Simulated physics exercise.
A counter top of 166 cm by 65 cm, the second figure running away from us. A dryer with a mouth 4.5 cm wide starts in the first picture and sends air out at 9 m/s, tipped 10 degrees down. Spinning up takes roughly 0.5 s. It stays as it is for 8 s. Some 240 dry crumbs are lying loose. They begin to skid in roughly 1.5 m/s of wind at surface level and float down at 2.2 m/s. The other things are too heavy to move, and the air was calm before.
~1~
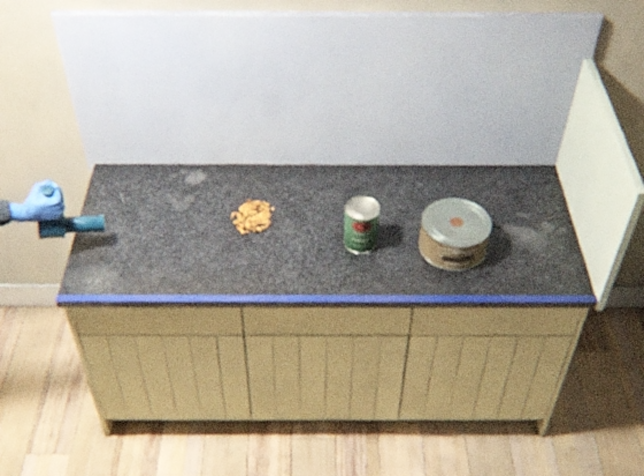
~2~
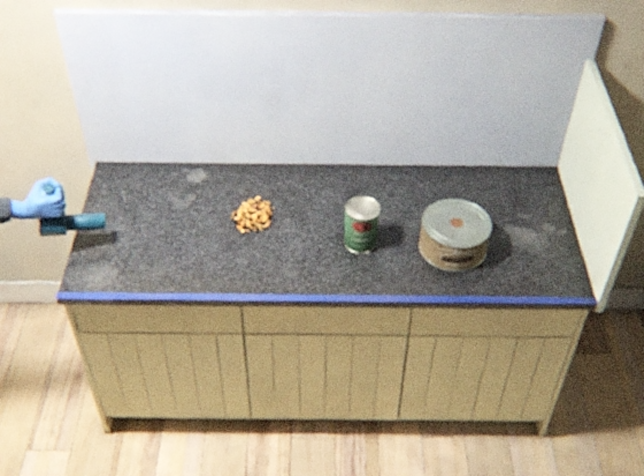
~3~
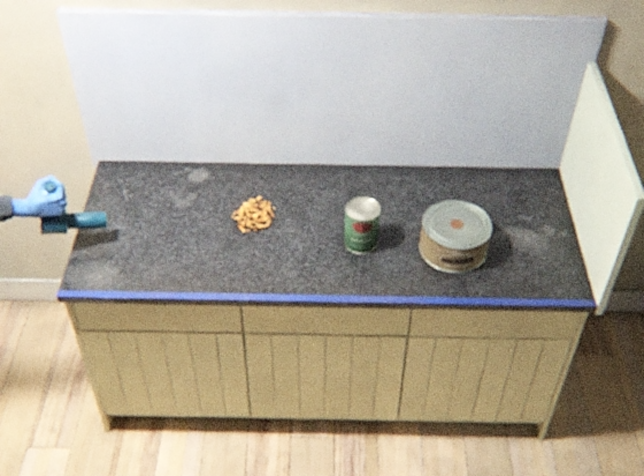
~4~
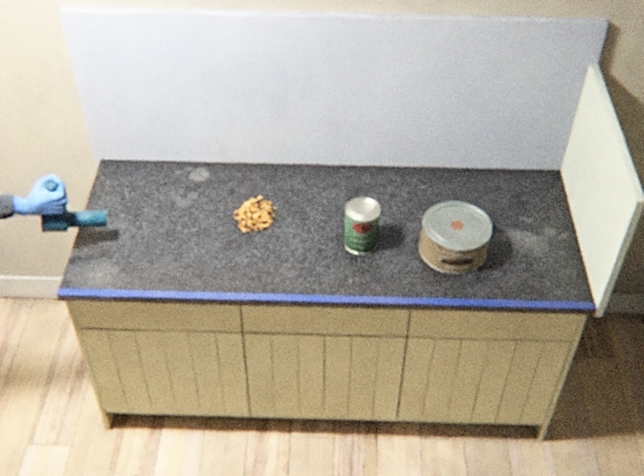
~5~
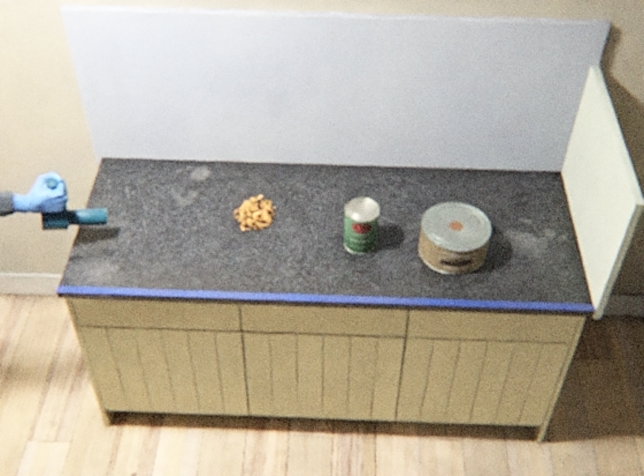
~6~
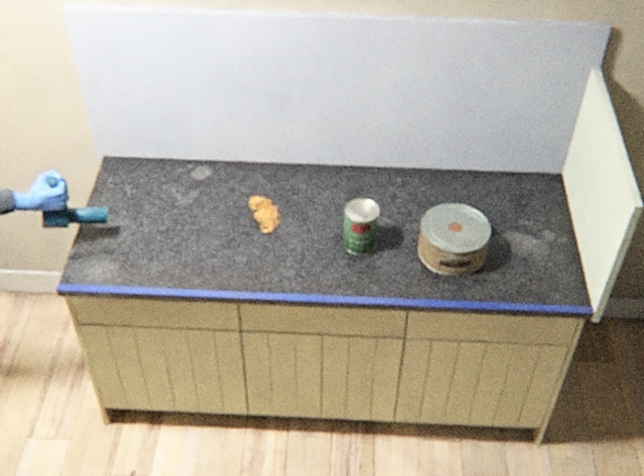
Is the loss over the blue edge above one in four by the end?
More than a quarter over the blue edge: No.
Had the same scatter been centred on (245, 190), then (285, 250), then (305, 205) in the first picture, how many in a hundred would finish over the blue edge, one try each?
In turn about 0 %, 1 %, 3 %.
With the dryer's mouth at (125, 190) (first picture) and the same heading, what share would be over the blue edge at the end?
Then about 3 %.
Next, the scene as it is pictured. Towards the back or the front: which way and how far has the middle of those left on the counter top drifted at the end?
To the back, by about 20 cm.
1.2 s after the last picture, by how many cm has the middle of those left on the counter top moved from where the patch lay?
Roughly 100 cm.
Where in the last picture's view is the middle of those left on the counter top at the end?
Near (553, 188).
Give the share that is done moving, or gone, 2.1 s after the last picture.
Near 30 %.
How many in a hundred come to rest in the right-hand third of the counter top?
About 90 %.
Then, 1.2 s after the last picture the count stands so, 0 % are over the blue edge; the middle of those still in play is near (548, 191).
Then, 2.1 s after the last picture the count stands so, 0 % are over the blue edge; the middle of those still in play is near (552, 193).
Then, 4.0 s after the last picture the count stands so, 4 % are over the blue edge; the middle of those still in play is near (552, 191).
Then, 7.6 s after the last picture, at the end, 8 % are over the blue edge; the middle of those still in play is near (553, 188).
